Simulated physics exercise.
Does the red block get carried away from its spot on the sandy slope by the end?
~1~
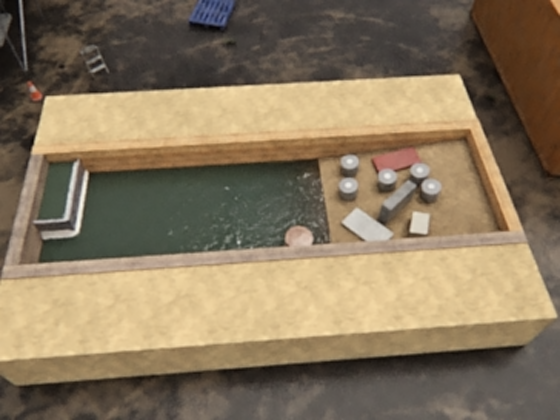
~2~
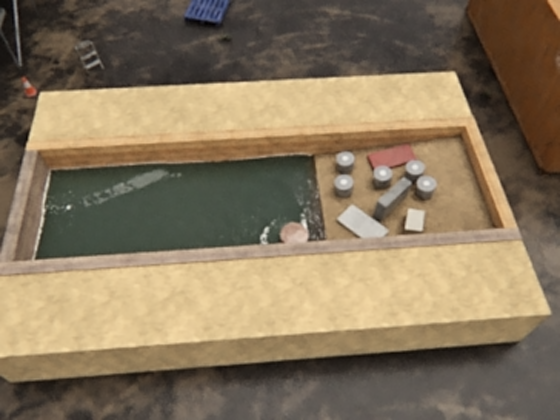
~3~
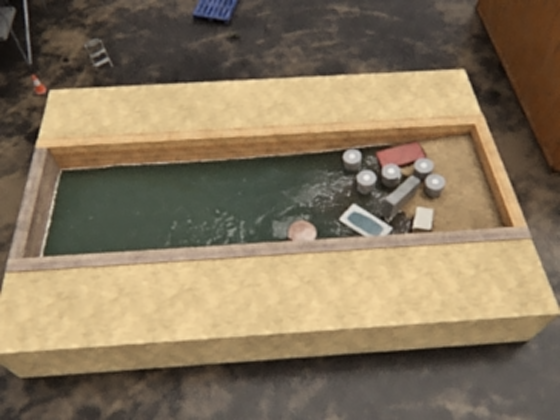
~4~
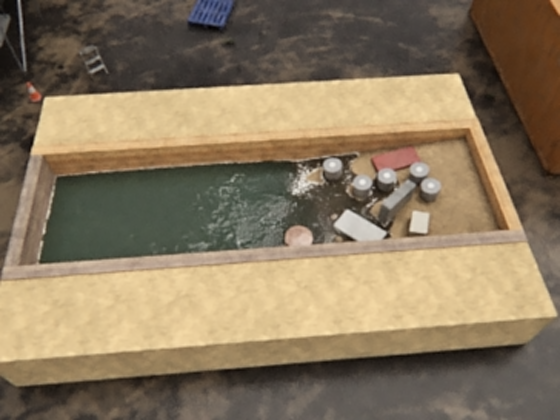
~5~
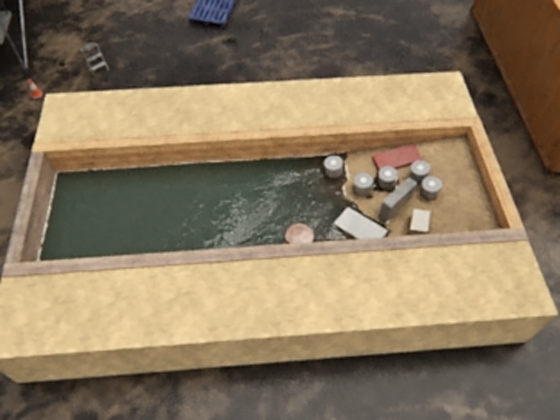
No, the red block barely shifts and ends up resting on the sand close to where it began.
